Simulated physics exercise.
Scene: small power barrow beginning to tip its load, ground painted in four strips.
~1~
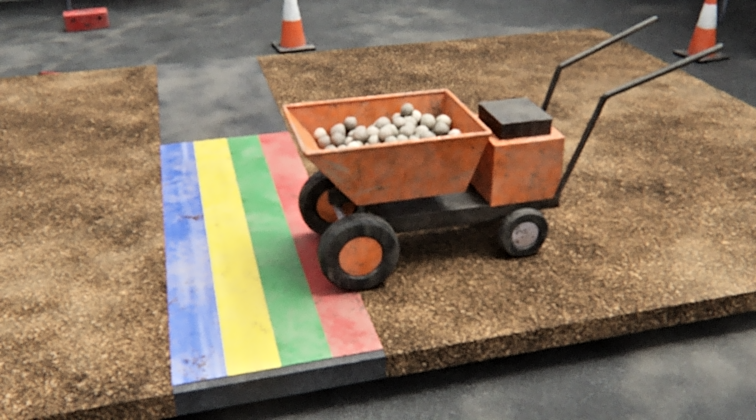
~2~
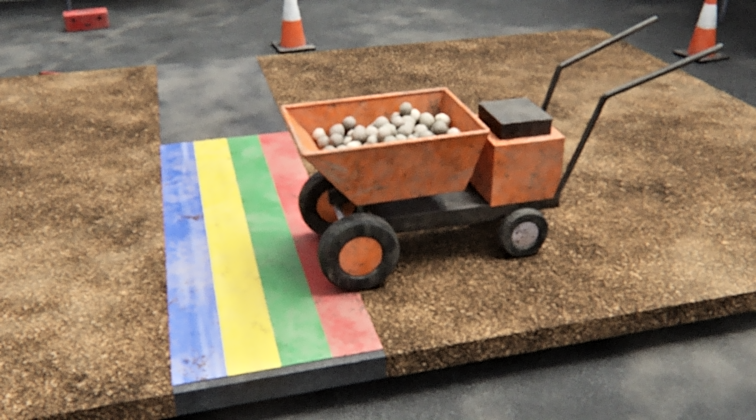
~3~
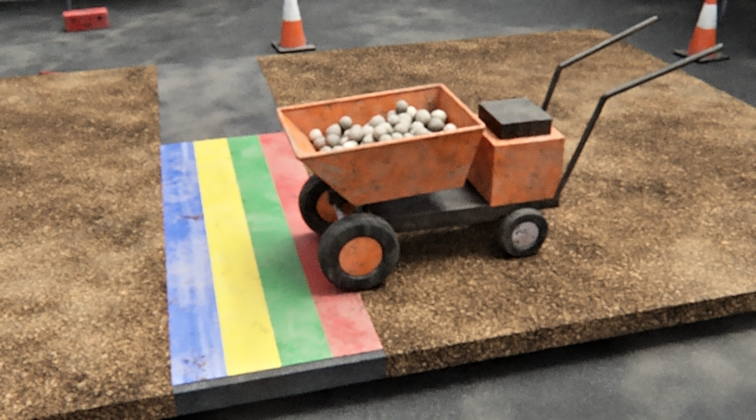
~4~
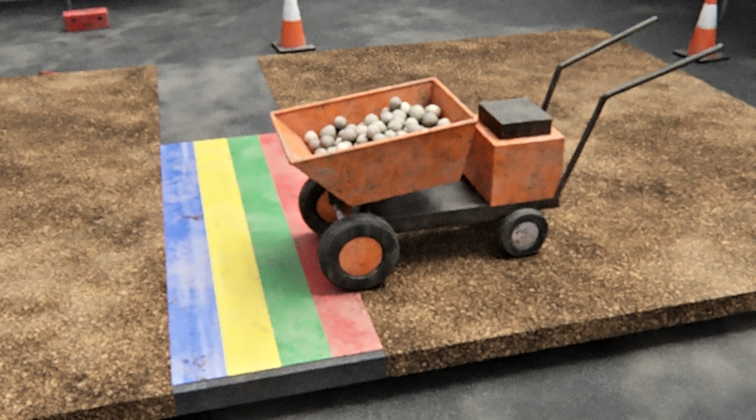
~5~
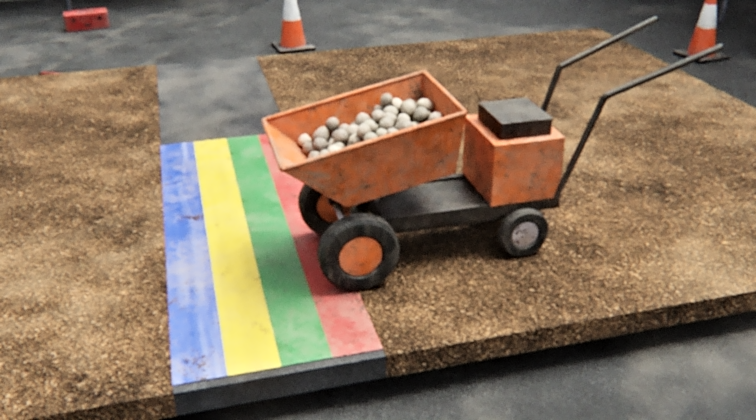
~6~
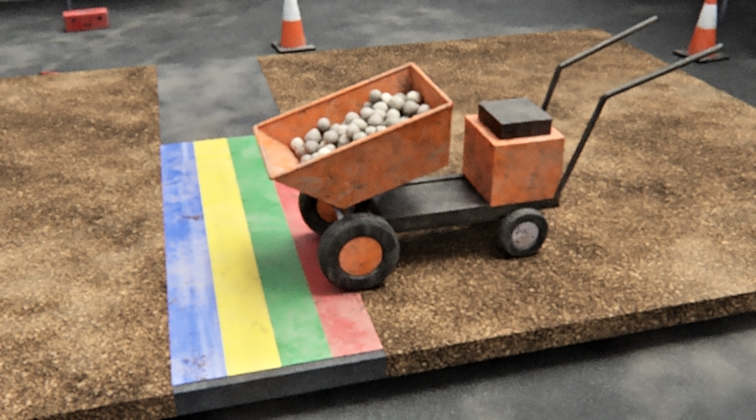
The footage shows an orange power barrow loaded with river pebbles beside blue, yellow, green and red ground strips; its skip starts level, then gradually tilts forward to the left, its rear rising while the wheels stay still.
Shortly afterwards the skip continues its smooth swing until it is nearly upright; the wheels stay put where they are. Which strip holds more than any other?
The blue strip.
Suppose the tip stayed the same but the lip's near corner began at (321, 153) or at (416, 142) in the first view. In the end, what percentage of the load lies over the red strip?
0 % then 20 %.
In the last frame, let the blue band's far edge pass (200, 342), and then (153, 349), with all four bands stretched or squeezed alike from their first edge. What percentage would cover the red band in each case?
Shares: Near 0 %; near 0 %.
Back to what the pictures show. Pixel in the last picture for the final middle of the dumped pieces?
Last view, centre at rest - approx. (170, 279).
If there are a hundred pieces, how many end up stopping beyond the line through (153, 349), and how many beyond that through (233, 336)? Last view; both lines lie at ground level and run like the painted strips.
In order: 30 per cent, then 80 per cent.
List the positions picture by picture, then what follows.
The first frame shows lip of the skip at (305, 154), level; top of the load at (406, 134), river pebbles; red strip at (343, 314); green strip at (296, 322); yellow strip at (246, 330); blue strip at (196, 338).
The second frame shows lip of the skip at (304, 155), level; top of the load at (405, 133).
The third frame shows lip of the skip at (299, 158), tipped barely; top of the load at (416, 138).
The fourth frame shows lip of the skip at (291, 163), tipped a little; top of the load at (410, 134).
The fifth frame shows lip of the skip at (282, 170), tipped a little; top of the load at (402, 130).
The sixth frame shows lip of the skip at (272, 178), tipped clearly; top of the load at (405, 125); red strip at (343, 314); green strip at (296, 322); yellow strip at (246, 330); blue strip at (196, 338).
Soon after the last picture, skip tipped steeply; all in the skip.
A little later, skip tipped right over; most in the skip; a small part over the yellow strip; about a quarter over the blue strip.
Later still, skip tipped right over; about a quarter in the skip; a small part over the yellow strip; about a third over the blue strip; about a third off the paint.
At rest, skip tipped right over; about a quarter in the skip; none over the red strip; none over the green strip; a small part over the yellow strip; about a third over the blue strip; about a third off the paint.
